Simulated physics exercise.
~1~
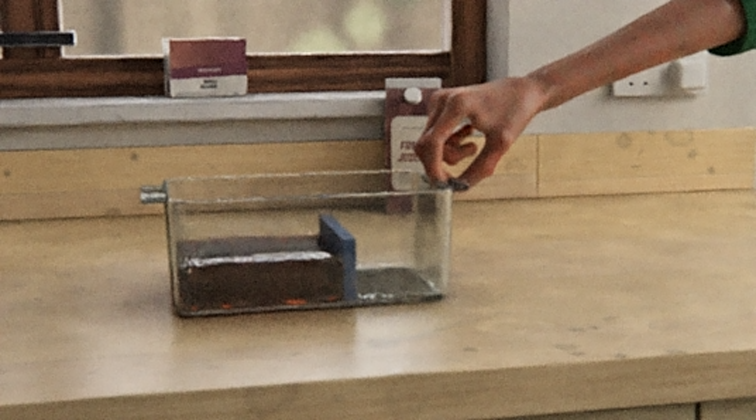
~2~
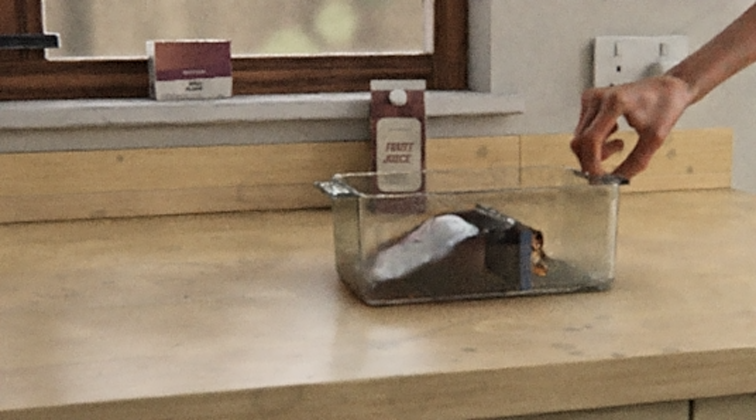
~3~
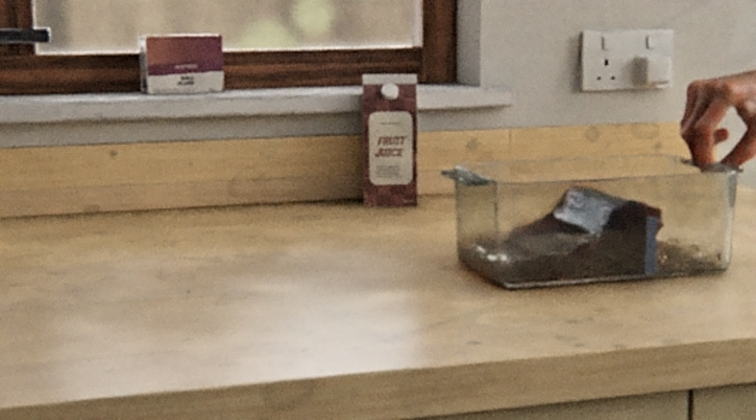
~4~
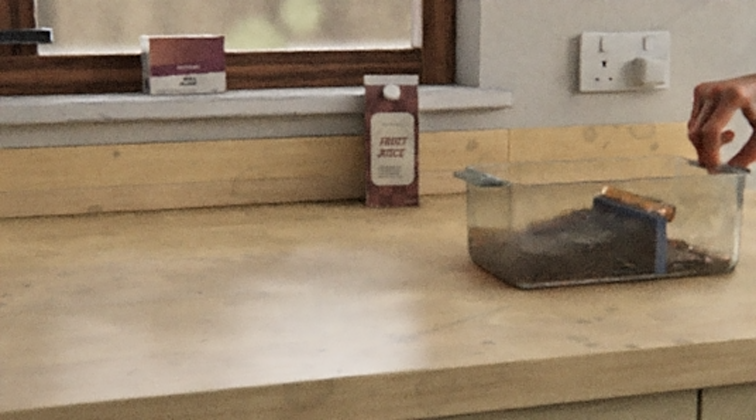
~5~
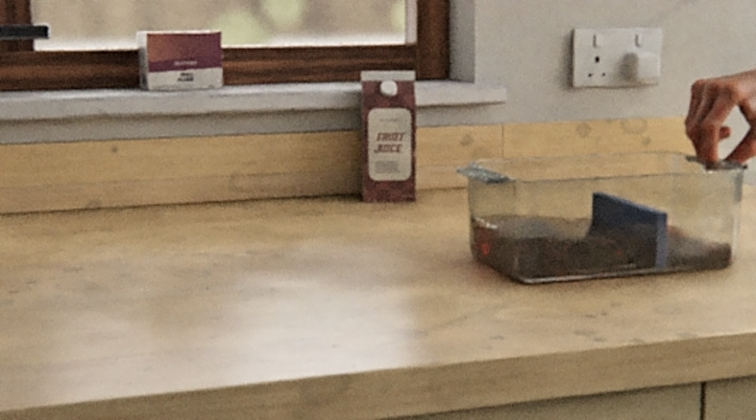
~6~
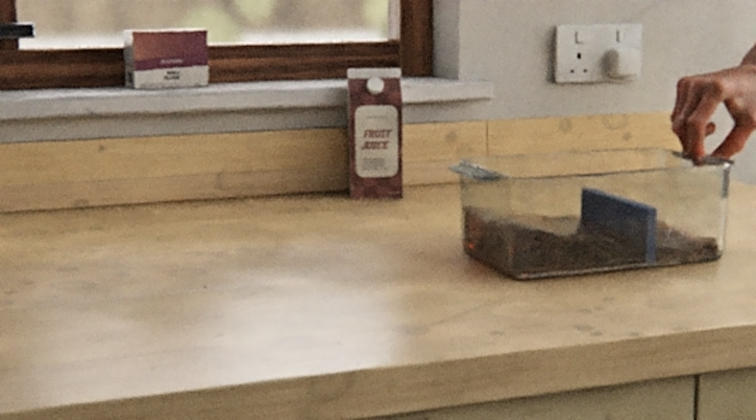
A clear oblong tub of dark liquid with a blue divider is pulled right along a wooden counter by a hand gripping its rim, past a fruit juice carton; the liquid surges and sloshes past the divider, then settles low on both sides as the tub stops.
